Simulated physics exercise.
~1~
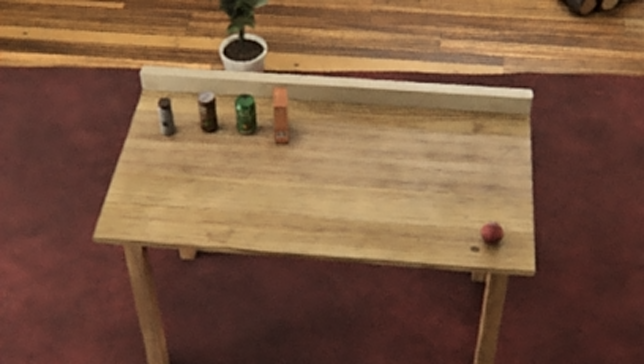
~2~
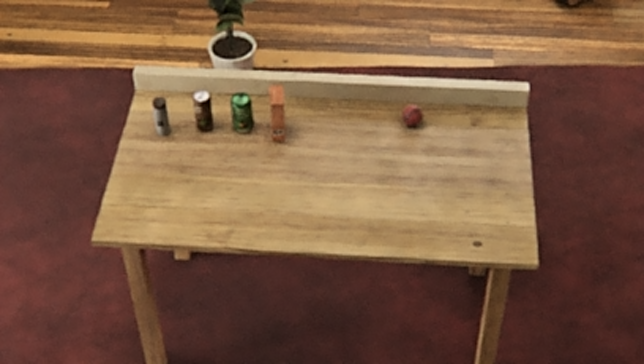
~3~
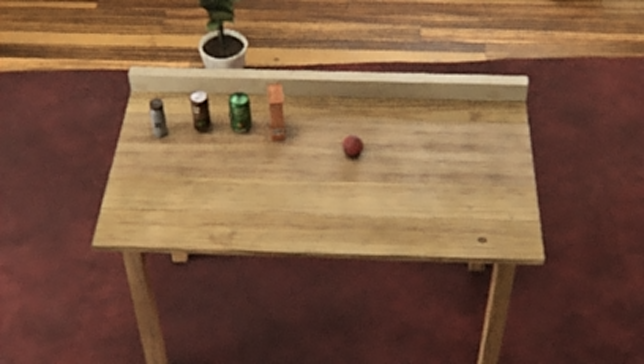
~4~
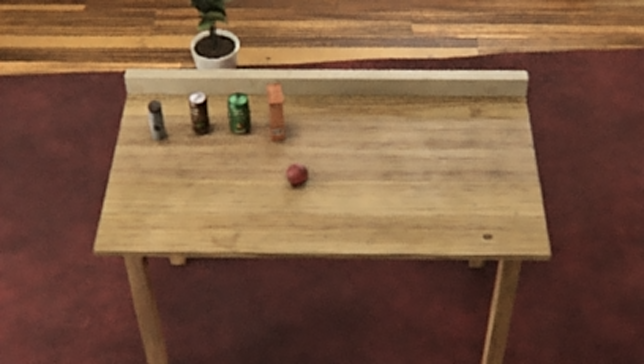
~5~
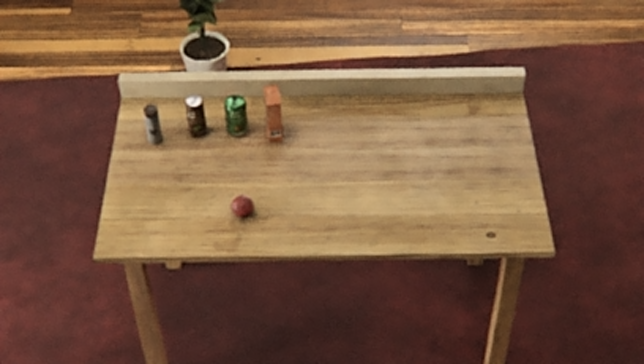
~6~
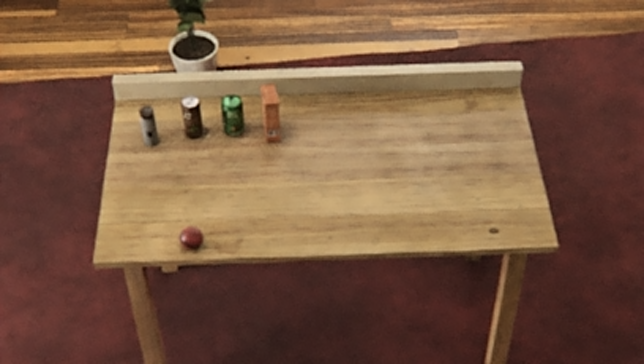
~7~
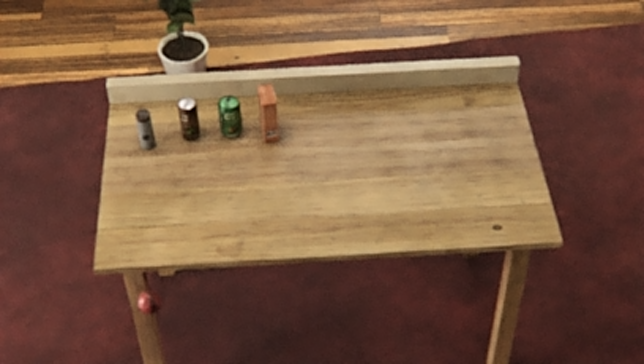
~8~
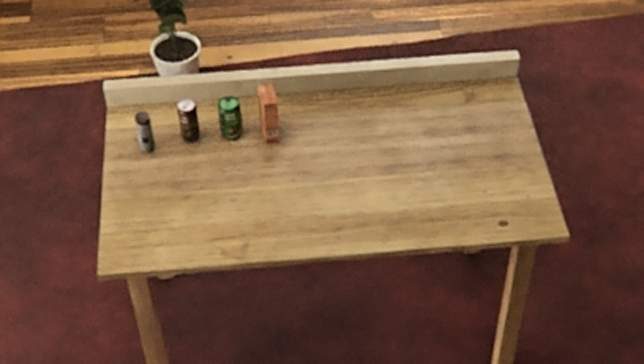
A red ball rolled up and left across a wooden table to the raised back rail, rebounded toward the viewer, and dropped off the front edge near the left corner, falling out of sight while the cans, grey shaker and orange packet stayed put.
